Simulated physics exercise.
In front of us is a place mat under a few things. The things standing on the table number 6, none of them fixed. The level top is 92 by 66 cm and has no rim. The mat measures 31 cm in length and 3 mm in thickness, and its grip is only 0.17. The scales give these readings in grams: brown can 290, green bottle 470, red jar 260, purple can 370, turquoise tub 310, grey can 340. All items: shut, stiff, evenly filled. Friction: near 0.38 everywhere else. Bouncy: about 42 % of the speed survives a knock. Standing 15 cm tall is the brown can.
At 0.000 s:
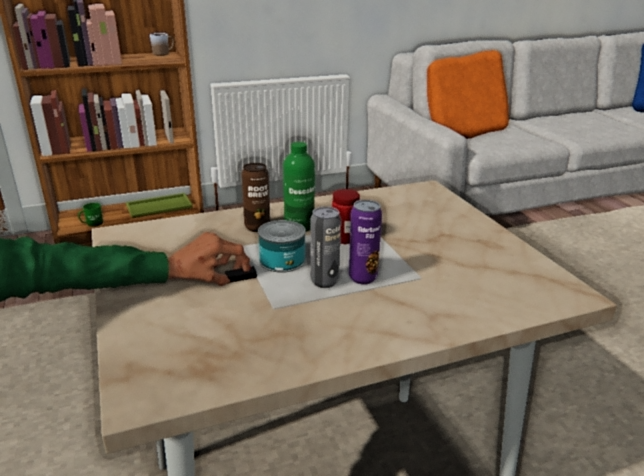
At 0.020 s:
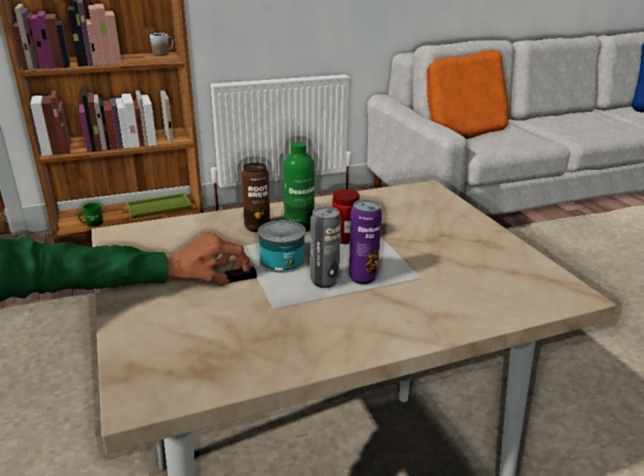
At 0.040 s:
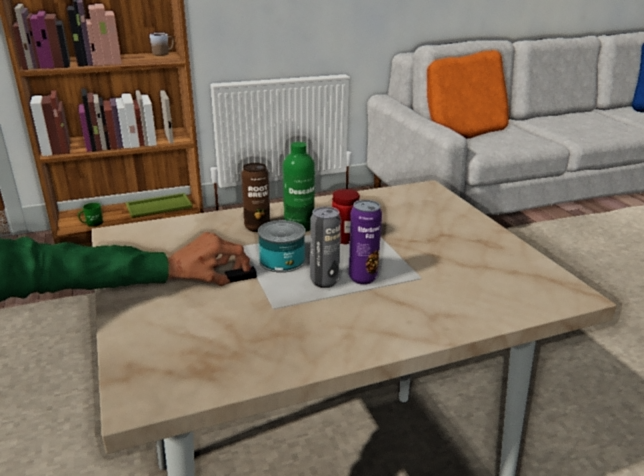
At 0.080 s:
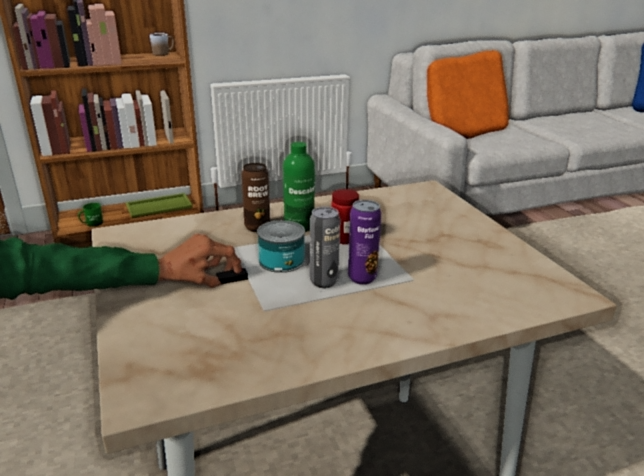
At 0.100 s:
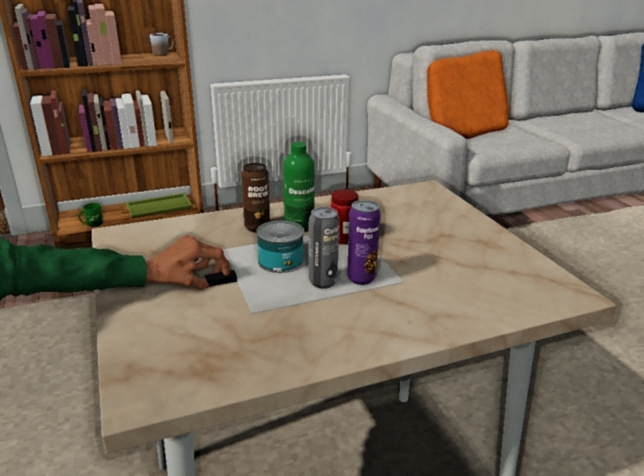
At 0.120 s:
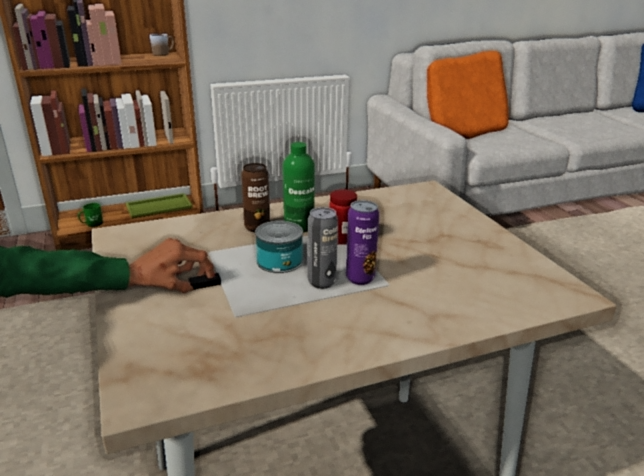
A hand in a green sleeve resting at a table, then pulling a white mat left beneath six nearly motionless containers.
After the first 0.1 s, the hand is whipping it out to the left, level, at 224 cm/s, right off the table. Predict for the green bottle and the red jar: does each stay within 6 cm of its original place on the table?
Outcome: The green bottle stays about where it started; the red jar stays about where it started.
After 0.22 s, mat out by 29 cm; red jar leaning 4° near (338, 218); grey can slid 3 cm; turquoise tub slid 3 cm.
After 0.42 s, mat out by 74 cm; grey can leaning 6°; turquoise tub slid 4 cm; purple can slid 2 cm.
At rest (1.2 s), all 6 in place, give or take 6 cm. Seen from the same camera at the end, green bottle near (299, 187), red jar near (339, 219).
